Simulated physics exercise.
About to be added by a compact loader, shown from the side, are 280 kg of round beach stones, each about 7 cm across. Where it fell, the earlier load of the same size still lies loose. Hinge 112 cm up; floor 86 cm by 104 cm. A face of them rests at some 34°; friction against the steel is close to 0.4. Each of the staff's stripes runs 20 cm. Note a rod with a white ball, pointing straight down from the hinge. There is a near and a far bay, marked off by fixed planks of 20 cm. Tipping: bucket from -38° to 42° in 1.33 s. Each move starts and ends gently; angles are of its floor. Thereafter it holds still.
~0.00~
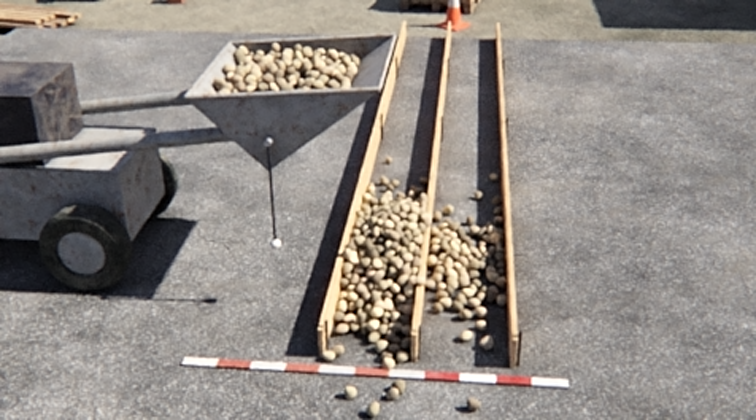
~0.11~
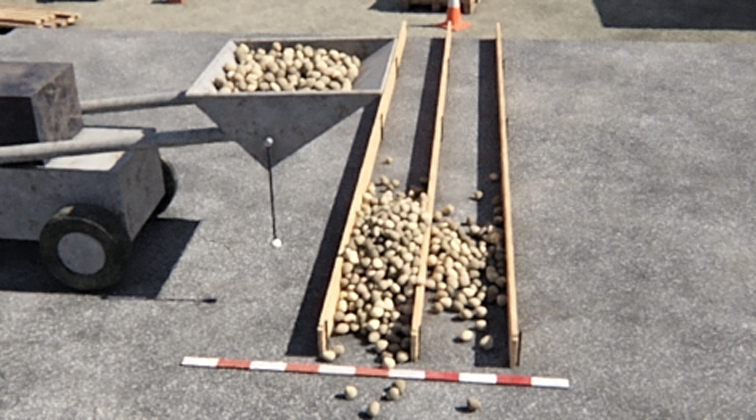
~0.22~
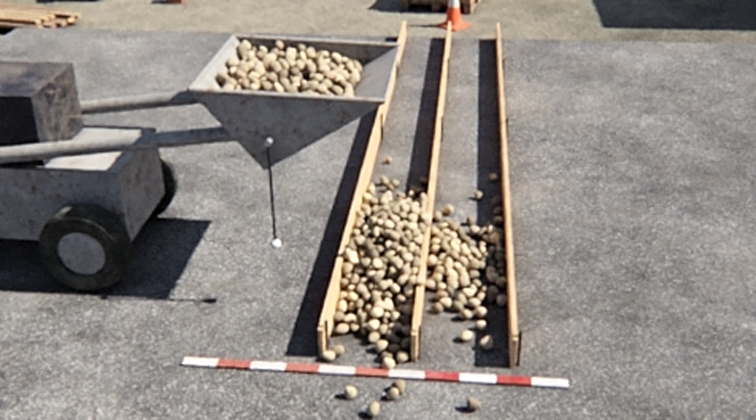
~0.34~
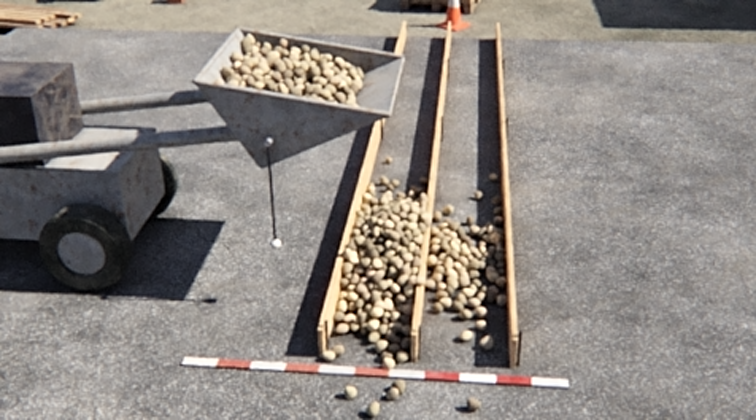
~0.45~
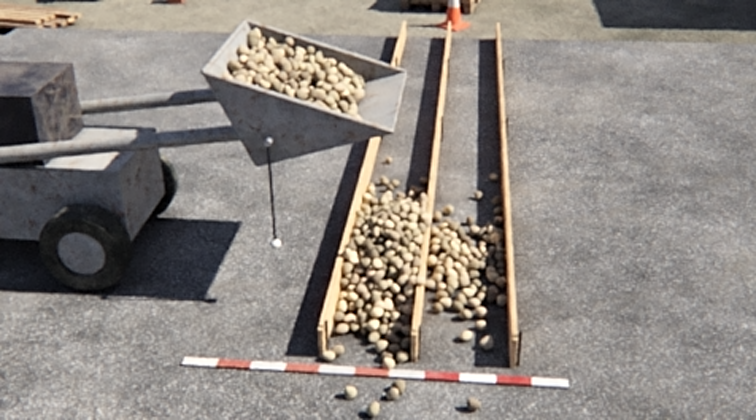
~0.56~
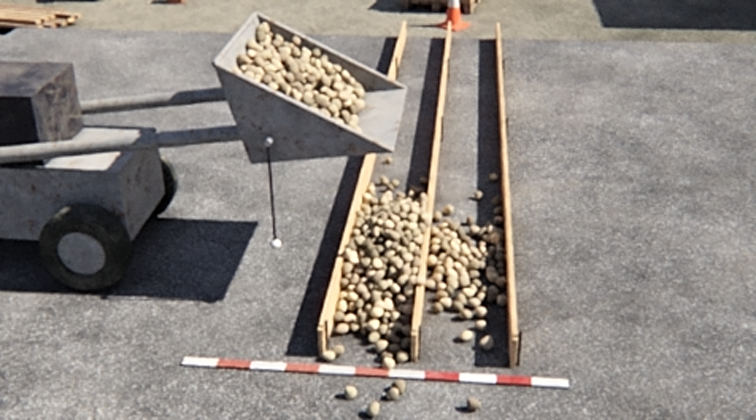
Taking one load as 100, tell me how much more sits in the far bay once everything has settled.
Some 51 per cent is added.
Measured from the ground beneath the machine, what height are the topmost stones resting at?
About 38 cm up from the ground the machine stands on.
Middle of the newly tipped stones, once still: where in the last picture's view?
Middle: Approx. (429, 246) px.
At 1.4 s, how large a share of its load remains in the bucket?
About 35 percent is still in there.
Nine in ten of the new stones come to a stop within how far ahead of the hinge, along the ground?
I'd estimate about 130 cm.
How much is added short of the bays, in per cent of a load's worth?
Roughly 5 percent of a load.
After 1.0 s the floor is at 30°; in per cent of one load, 100 in the bucket, 83 in the near bay, 17 in the far bay; the foremost stones are at (501, 263).
After 1.4 s the floor is at 42°; in per cent of one load, 37 in the bucket, 140 in the near bay, 23 in the far bay; the foremost stones are at (501, 263).
After 1.8 s the floor is at 42°; in per cent of one load, 0 in the bucket, 1 short of the bays, 142 in the near bay, 57 in the far bay; the foremost stones are at (504, 246).
After 4.2 s the floor is at 42°; in per cent of one load, 0 in the bucket, 3 short of the bays, 128 in the near bay, 68 in the far bay; the foremost stones are at (516, 252). Net gain in the far bay, 51.
